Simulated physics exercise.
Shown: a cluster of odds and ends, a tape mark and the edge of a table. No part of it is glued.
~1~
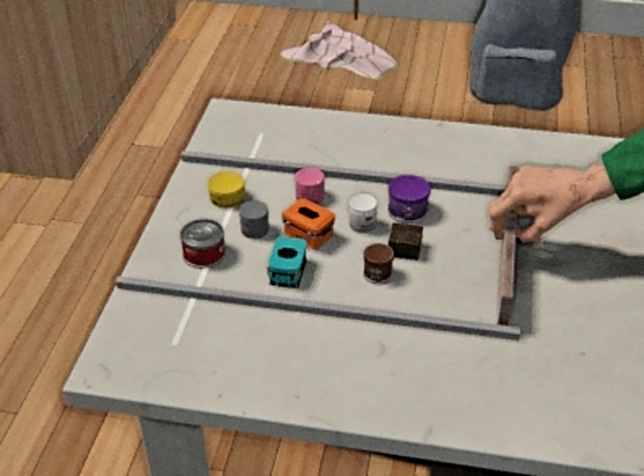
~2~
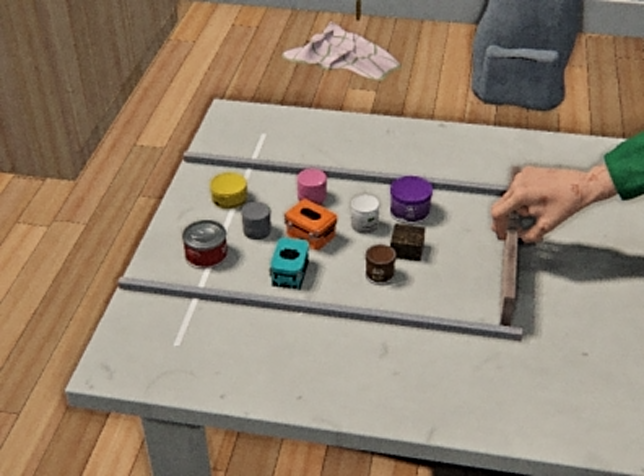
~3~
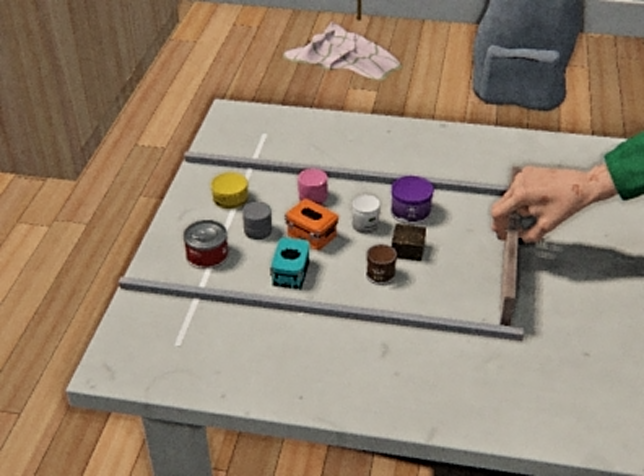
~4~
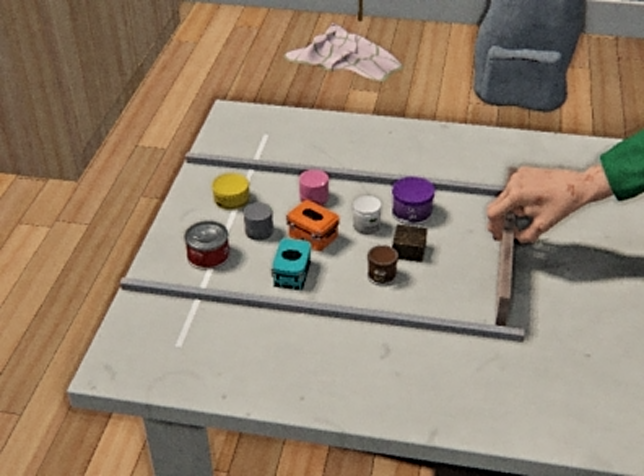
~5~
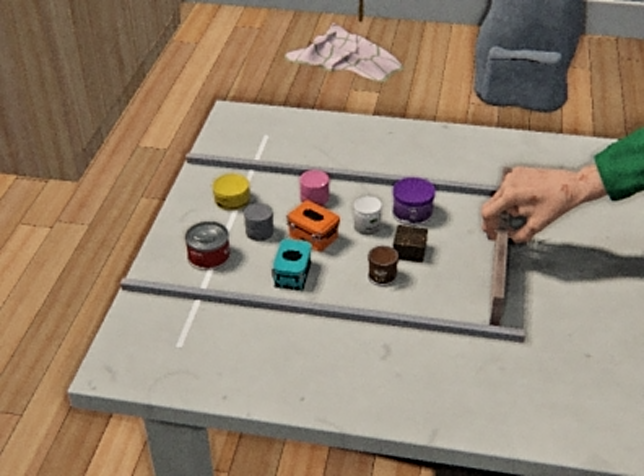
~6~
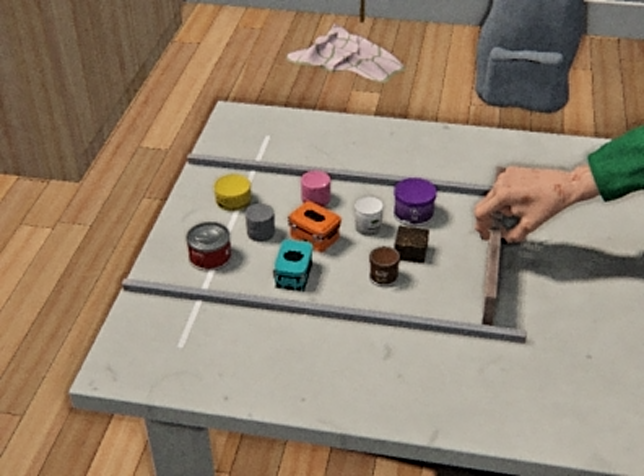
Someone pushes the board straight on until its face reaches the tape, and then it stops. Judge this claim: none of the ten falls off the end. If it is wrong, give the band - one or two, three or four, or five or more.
All but one or two remain.
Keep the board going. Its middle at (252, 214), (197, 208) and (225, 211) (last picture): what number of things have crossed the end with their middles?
It comes out as 0, then 5, then 1.
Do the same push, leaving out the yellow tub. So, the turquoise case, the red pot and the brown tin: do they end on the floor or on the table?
So: The turquoise case does not drop, the red pot does not drop, the brown tin does not drop.
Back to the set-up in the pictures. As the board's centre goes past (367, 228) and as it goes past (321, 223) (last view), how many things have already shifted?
By the first moment it's 5, by the second it's 8.
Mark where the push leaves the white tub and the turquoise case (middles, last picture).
The first one ends at (223, 202), the second at (184, 263).
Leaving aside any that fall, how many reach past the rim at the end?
The overhang total is 1.
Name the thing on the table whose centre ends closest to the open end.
The answer: The red pot.
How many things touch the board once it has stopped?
My count gives 5.
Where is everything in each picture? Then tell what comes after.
Yellow tub (227, 190); red pot (203, 244); grey lid (254, 220); board (508, 242); tape (224, 226), in the first frame.
Red pot (205, 244); black block (408, 242), in the second frame.
Grey lid (258, 221); white tub (366, 215), in the third frame.
Yellow tub (231, 192); brown tin (383, 265), in the fourth frame.
Red pot (208, 246); turquoise case (292, 265), in the fifth frame.
Yellow tub (233, 193); red pot (209, 246); grey lid (260, 223); board (494, 243); tape (230, 228), in the sixth frame.
Early on, none off yet; yellow tub at rest near (233, 193); red pot at rest near (209, 246); grey lid at rest near (260, 223).
A while later, none off yet; yellow tub at rest near (233, 193); red pot at rest near (209, 246); grey lid travelled about its own width near (226, 223).
Finally, the number that fall off is one or two; lost, grey lid.
